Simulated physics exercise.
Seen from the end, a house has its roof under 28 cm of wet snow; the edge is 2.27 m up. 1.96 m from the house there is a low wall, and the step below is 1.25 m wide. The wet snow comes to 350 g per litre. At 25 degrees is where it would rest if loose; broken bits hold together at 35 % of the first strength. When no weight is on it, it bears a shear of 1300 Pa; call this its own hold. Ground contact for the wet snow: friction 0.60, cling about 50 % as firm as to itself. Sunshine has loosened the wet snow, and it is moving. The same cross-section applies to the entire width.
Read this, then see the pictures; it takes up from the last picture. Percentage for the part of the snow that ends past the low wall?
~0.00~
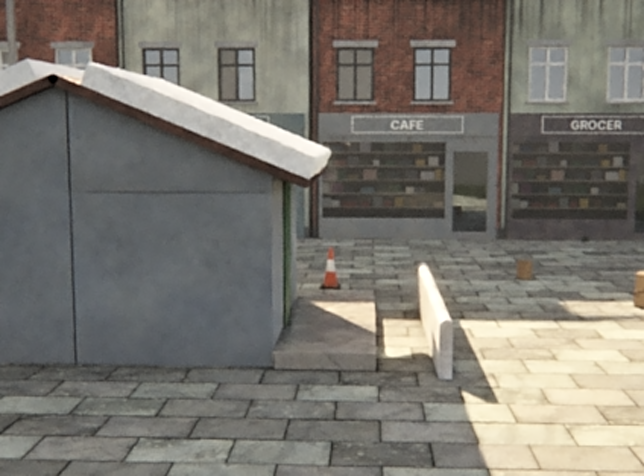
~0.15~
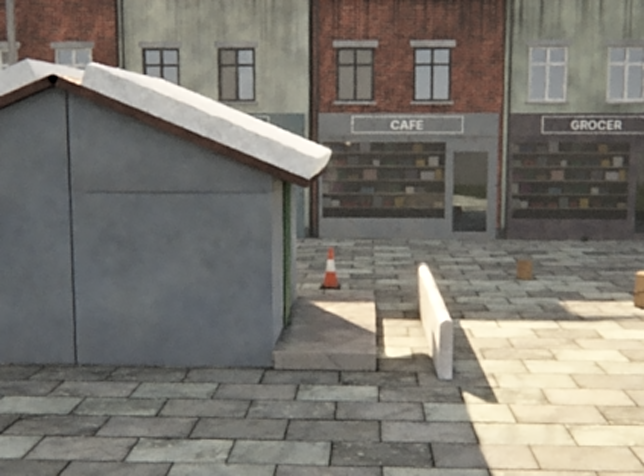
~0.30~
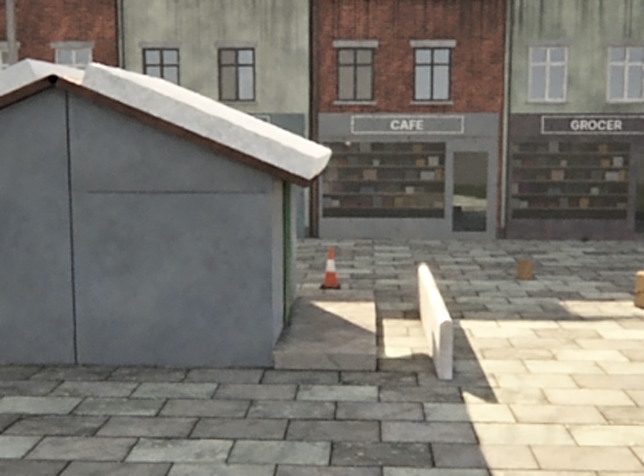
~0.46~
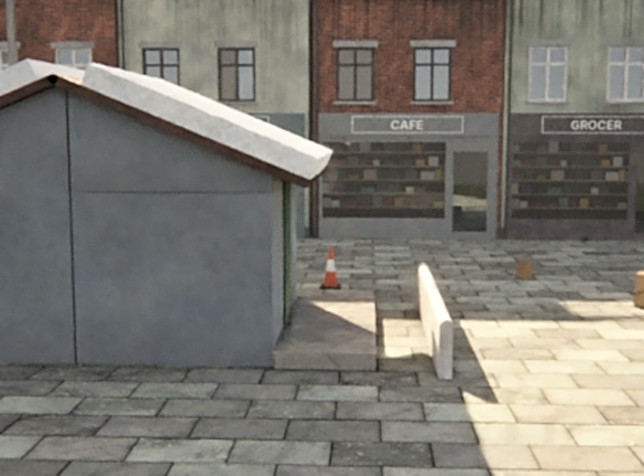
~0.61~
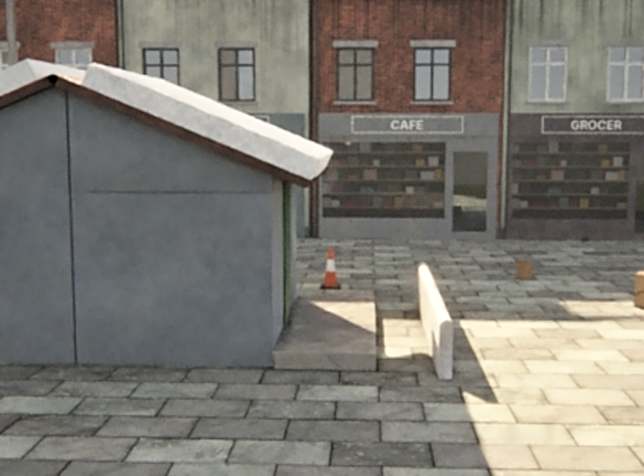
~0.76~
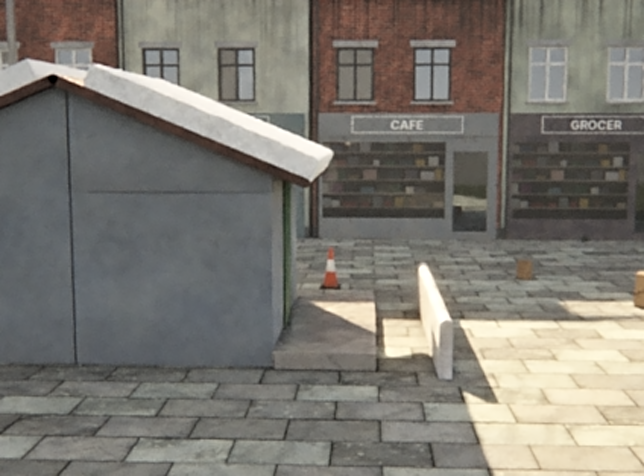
Near 0 %.
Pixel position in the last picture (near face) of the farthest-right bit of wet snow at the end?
Position: About (463, 371).
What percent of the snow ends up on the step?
About 18 %.
After 1.16 s, all is still on the roof and 0 % is past the low wall.
After 1.64 s, 98 % is still on the roof and 0 % is past the low wall.
After 2.12 s, 80 % is still on the roof and 0 % is past the low wall.
After 2.60 s, 68 % is still on the roof and 0 % is past the low wall.
After 5.80 s, none is still on the roof and 0 % is past the low wall.
